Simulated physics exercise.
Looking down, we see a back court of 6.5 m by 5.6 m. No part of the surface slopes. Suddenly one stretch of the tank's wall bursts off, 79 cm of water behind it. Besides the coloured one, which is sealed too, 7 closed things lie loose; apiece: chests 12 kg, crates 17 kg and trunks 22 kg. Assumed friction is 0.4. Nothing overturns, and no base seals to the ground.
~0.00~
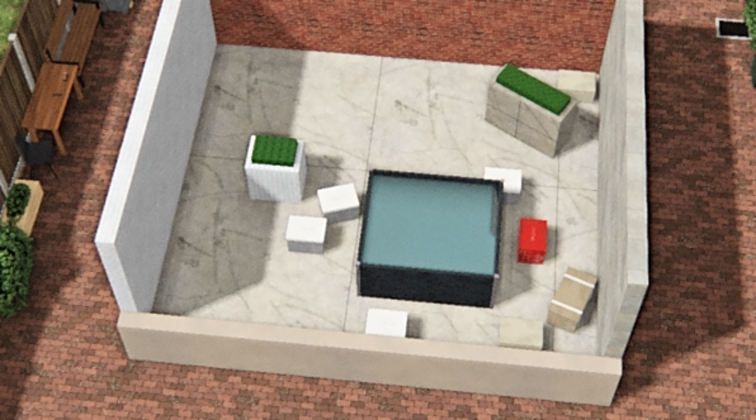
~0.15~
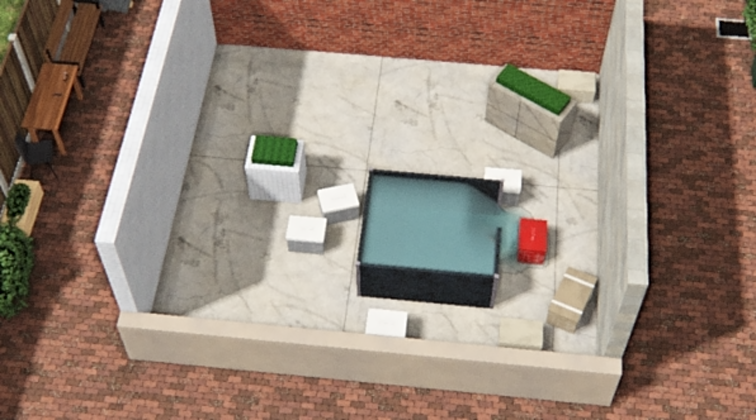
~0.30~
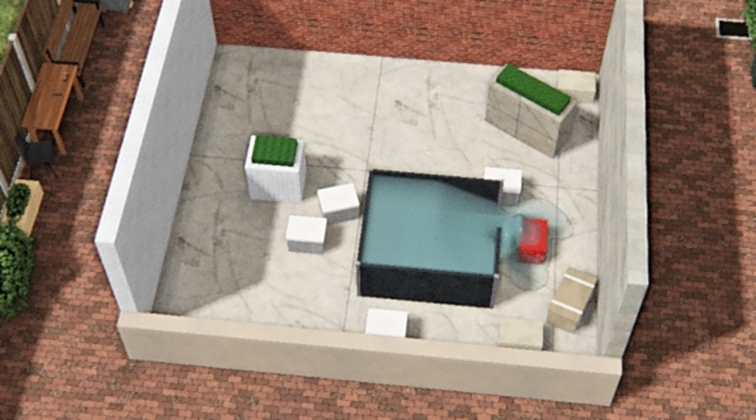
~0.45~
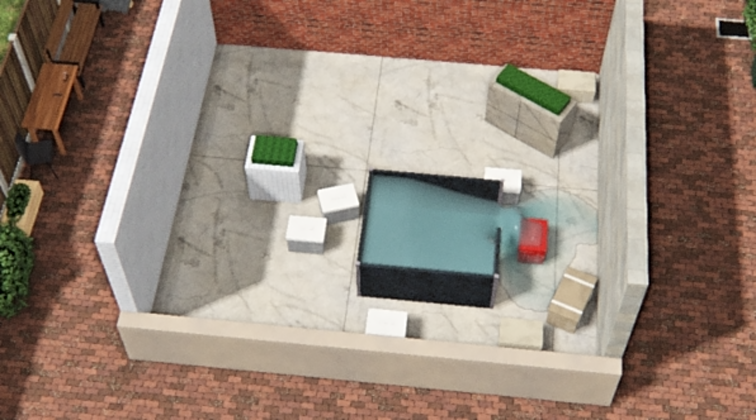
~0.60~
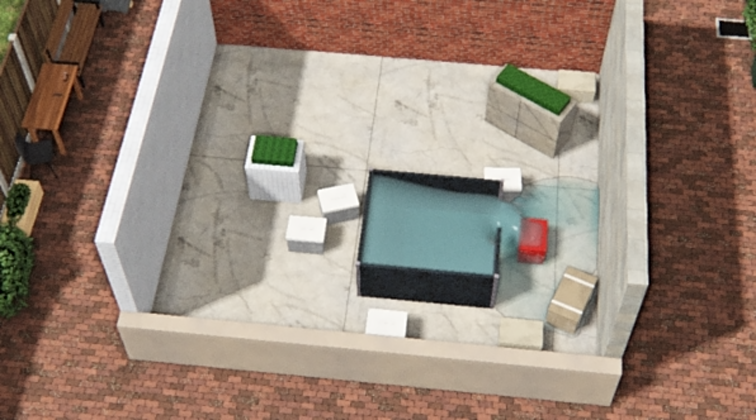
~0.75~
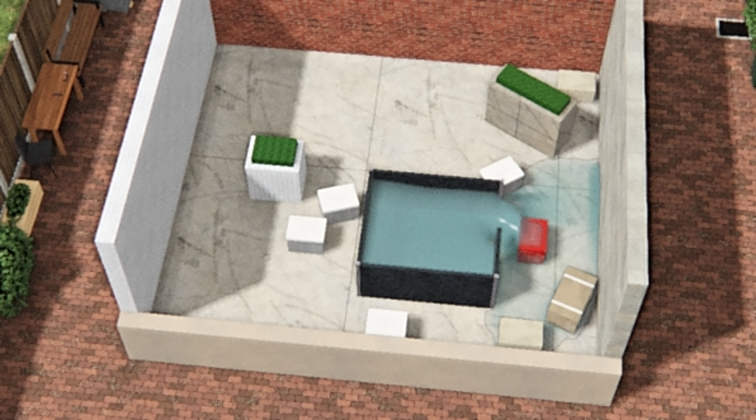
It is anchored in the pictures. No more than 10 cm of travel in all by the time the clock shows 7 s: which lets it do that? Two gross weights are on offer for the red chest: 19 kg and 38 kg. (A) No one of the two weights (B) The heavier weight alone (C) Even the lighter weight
No one of the two weights.
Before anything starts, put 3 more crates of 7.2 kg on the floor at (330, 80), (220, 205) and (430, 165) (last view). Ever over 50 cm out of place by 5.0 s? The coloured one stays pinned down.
Order as listed: Outside the limit, inside the limit, inside the limit.
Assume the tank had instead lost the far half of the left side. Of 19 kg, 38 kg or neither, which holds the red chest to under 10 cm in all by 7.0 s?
Under that change, the first option suffices.
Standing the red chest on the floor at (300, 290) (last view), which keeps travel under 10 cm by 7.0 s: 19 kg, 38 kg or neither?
Short version: Not even the heavier.
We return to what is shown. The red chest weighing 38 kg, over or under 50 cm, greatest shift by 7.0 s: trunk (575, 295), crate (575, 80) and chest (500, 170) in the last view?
Shift vs threshold, in turn: Goes outside / goes outside / stays inside.
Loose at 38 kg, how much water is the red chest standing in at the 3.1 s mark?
About 10 cm.
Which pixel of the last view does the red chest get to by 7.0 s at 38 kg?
Near (537, 289).
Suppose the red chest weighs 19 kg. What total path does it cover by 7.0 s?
Path length near 650 cm.
After 1.4 s the red chest would be 88 cm from its start with 19 kg and 86 cm from its start with 38 kg; 31 cm of water round it then.
After 3.1 s the red chest would be 145 cm from its start with 19 kg and 94 cm from its start with 38 kg; 10 cm of water round it then.
After 4.9 s the red chest would be 214 cm from its start with 19 kg and 94 cm from its start with 38 kg; 8 cm of water round it then.
After 7.0 s the red chest would be 431 cm from its start with 19 kg and 94 cm from its start with 38 kg; 7 cm of water round it then.
